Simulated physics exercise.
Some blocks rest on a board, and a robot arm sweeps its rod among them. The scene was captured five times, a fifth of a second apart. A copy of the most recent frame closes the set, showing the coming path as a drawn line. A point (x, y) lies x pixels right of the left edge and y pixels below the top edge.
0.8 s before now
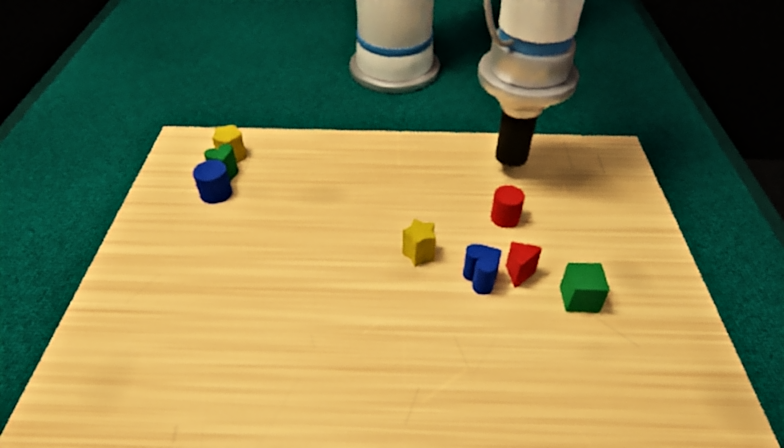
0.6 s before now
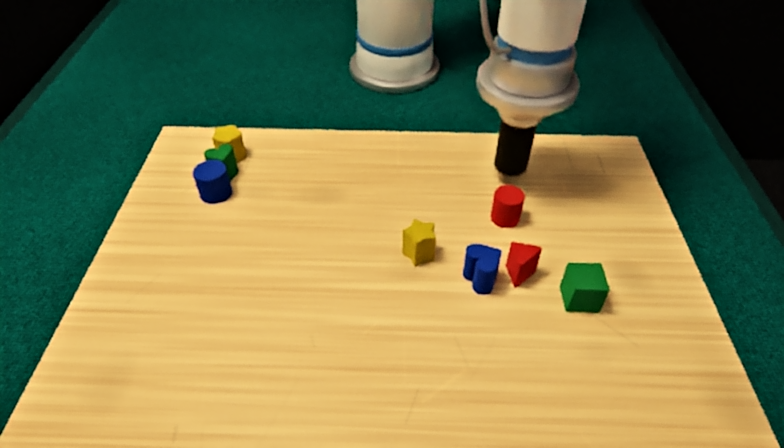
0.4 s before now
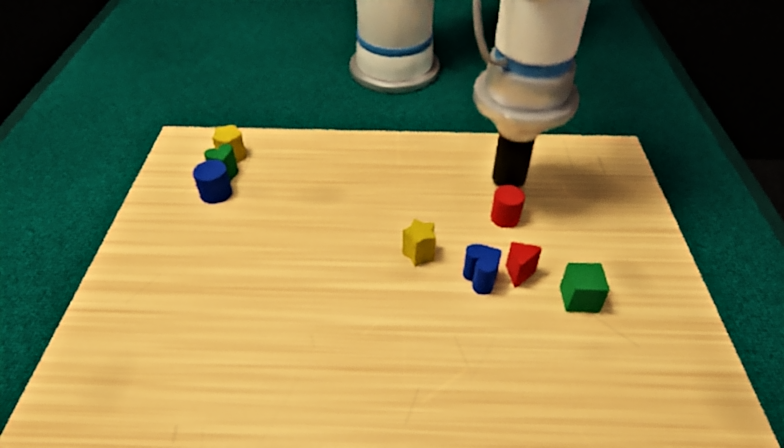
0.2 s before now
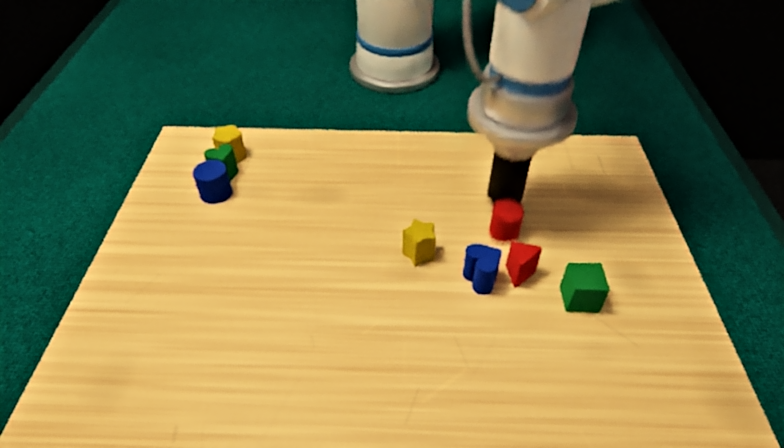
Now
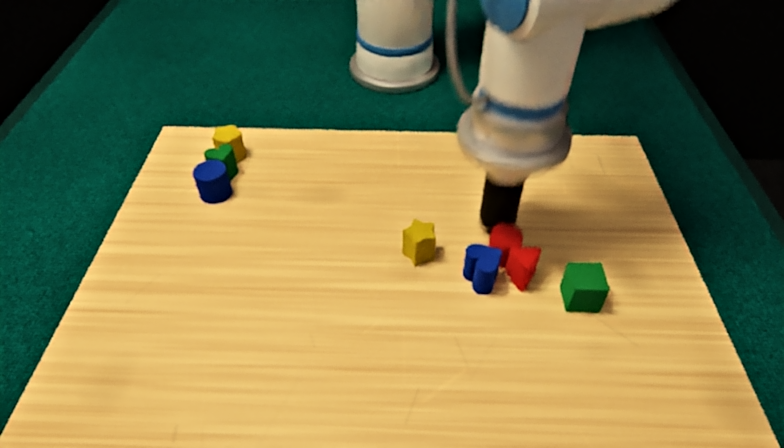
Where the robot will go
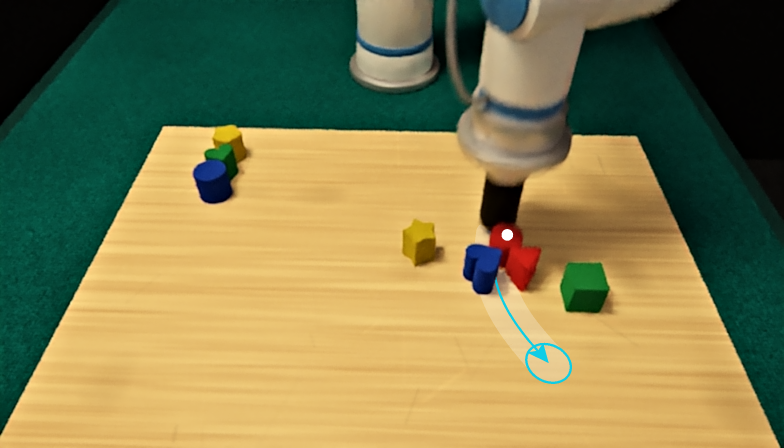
We see a robot arm lower its dark rod toward a wooden board of colored blocks, then push the red cylinder toward the viewer until it sits against the blue heart and red triangle, while the other blocks barely move.
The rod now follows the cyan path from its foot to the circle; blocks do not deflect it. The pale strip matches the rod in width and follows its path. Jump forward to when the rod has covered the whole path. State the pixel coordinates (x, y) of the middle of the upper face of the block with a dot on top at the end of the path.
The spot you're after is about (592, 370) in the image.
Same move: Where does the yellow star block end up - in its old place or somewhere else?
The block you're asking about stays where it is.
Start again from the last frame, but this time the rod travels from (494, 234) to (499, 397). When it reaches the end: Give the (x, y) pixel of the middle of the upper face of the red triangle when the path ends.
At pixel (547, 279).
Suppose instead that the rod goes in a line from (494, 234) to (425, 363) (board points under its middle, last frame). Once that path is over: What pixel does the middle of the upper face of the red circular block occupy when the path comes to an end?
I'd place it at (506, 275), taking the centre of its top.
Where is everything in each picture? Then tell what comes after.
The first picture shows rod's lower end (511, 157); yellow star block (421, 230); blue heart block (485, 256); red circular block (510, 194); red triangle (525, 251); green square (589, 276).
The second picture shows rod (510, 166); blocks still.
The third picture shows rod (509, 179); blocks still.
The fourth picture shows rod (504, 197); red circular block (509, 209).
The fifth picture shows rod (497, 220); yellow star block (421, 230); blue heart block (485, 256); red circular block (507, 235); red triangle (527, 255); green square (589, 276).
Drawn move, from (494, 234) through (494, 273) and (512, 317) to (548, 363); the dot is on the red circular block.
On the path given first. One third of the way, rod (497, 260); blue heart block (481, 276), turned 70° clockwise; red circular block (517, 277); red triangle (546, 279), turned 90° anticlockwise.
Two thirds of the way, rod (516, 305); blue heart block (478, 302); red circular block (546, 323); red triangle (549, 281), turned 105° anticlockwise.
At the end, rod (553, 350); yellow star block still; blue heart block (478, 302), turned 150° clockwise; red circular block (592, 370); red triangle (549, 281), turned 105° anticlockwise; green square still.
